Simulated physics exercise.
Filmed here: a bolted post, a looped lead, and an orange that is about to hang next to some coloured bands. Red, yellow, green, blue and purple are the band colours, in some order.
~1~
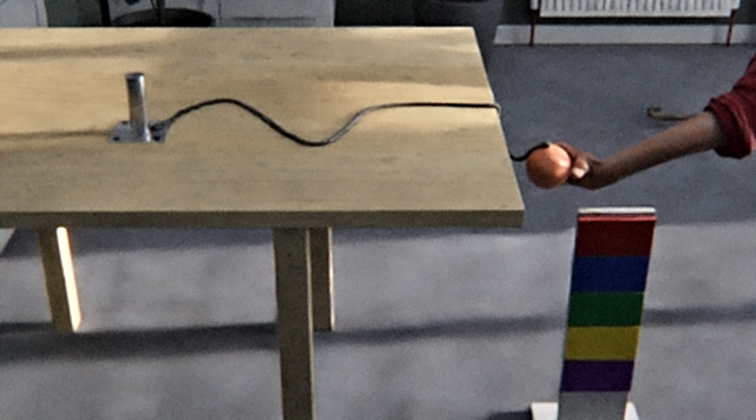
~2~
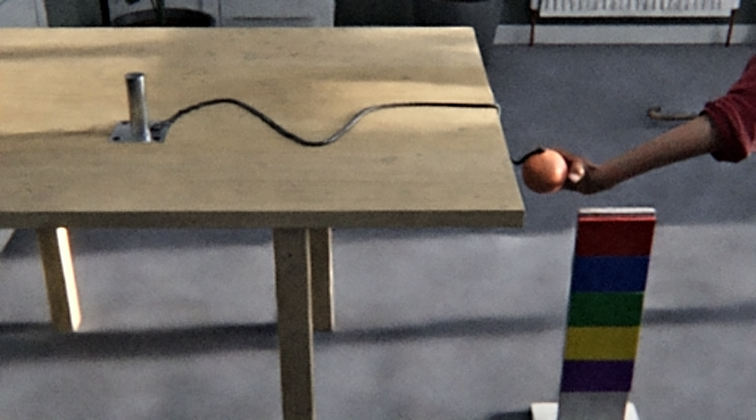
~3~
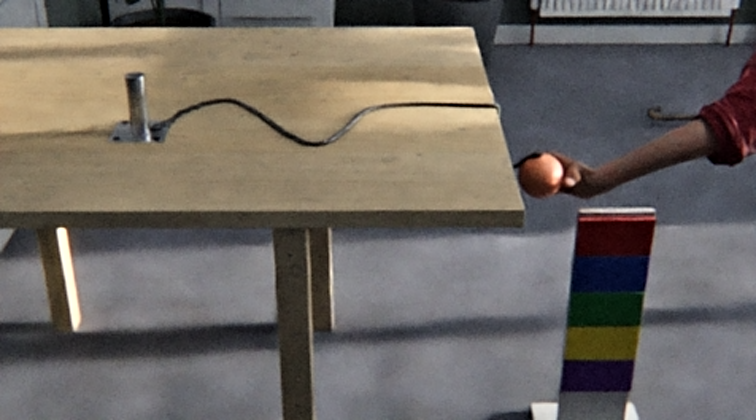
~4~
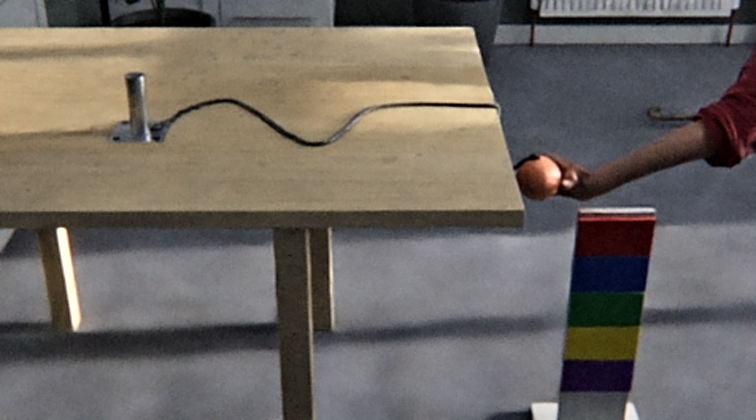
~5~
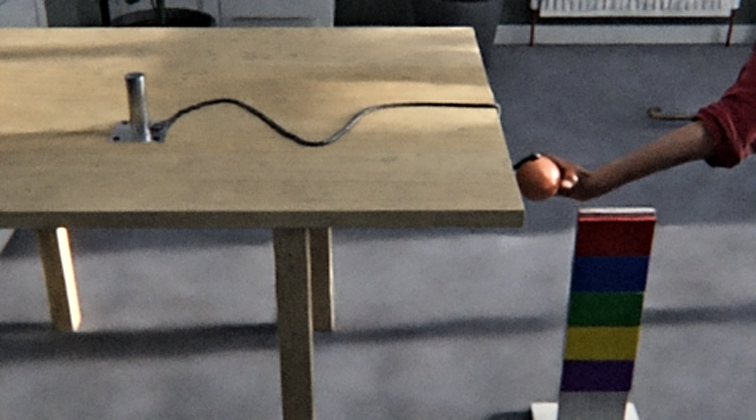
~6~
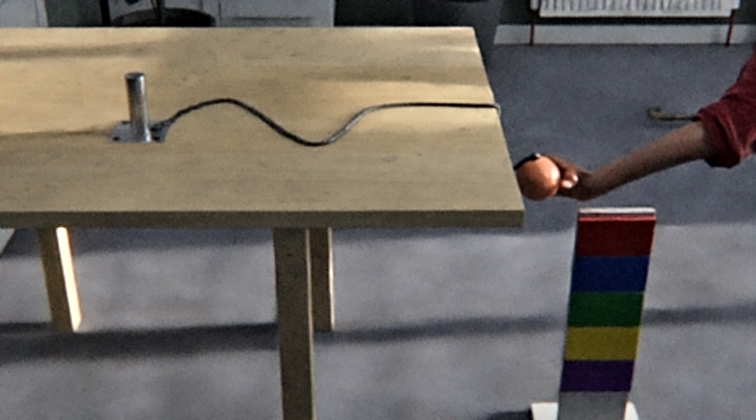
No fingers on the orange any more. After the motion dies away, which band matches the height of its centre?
The yellow one.
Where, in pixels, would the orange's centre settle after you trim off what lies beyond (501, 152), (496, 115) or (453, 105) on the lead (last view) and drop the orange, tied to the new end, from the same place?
About (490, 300), (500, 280) and (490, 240).
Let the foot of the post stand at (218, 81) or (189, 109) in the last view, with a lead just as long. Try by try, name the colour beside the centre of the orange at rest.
Trial 1 - purple; trial 2 - purple.
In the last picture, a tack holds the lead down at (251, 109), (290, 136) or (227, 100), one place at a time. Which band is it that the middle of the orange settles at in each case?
Green, then blue, then green.
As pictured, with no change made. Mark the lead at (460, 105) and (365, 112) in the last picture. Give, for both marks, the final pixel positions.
In that view they sit near (492, 220) and near (498, 132).
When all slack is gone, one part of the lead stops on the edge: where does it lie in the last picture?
The spot located at (358, 116) in the last picture.
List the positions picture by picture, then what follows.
In the first frame, orange (548, 167); red (616, 238); blue (611, 275); green (607, 310); yellow (602, 344); purple (598, 377).
In the second frame, orange (544, 172); lead through (187, 111) (258, 114) (324, 143) (376, 108) (481, 106).
In the third frame, orange (540, 176).
In the fourth frame, orange (538, 178); lead through (187, 111) (258, 114) (324, 143) (376, 108) (481, 106).
In the fifth frame, orange (538, 179).
In the sixth frame, orange (538, 179); lead through (187, 111) (258, 114) (324, 143) (376, 108) (481, 106).
Soon after, orange near (481, 320); level with green.
After that, orange near (472, 344); level with yellow.
In the end, orange near (481, 346); level with yellow. At yellow.
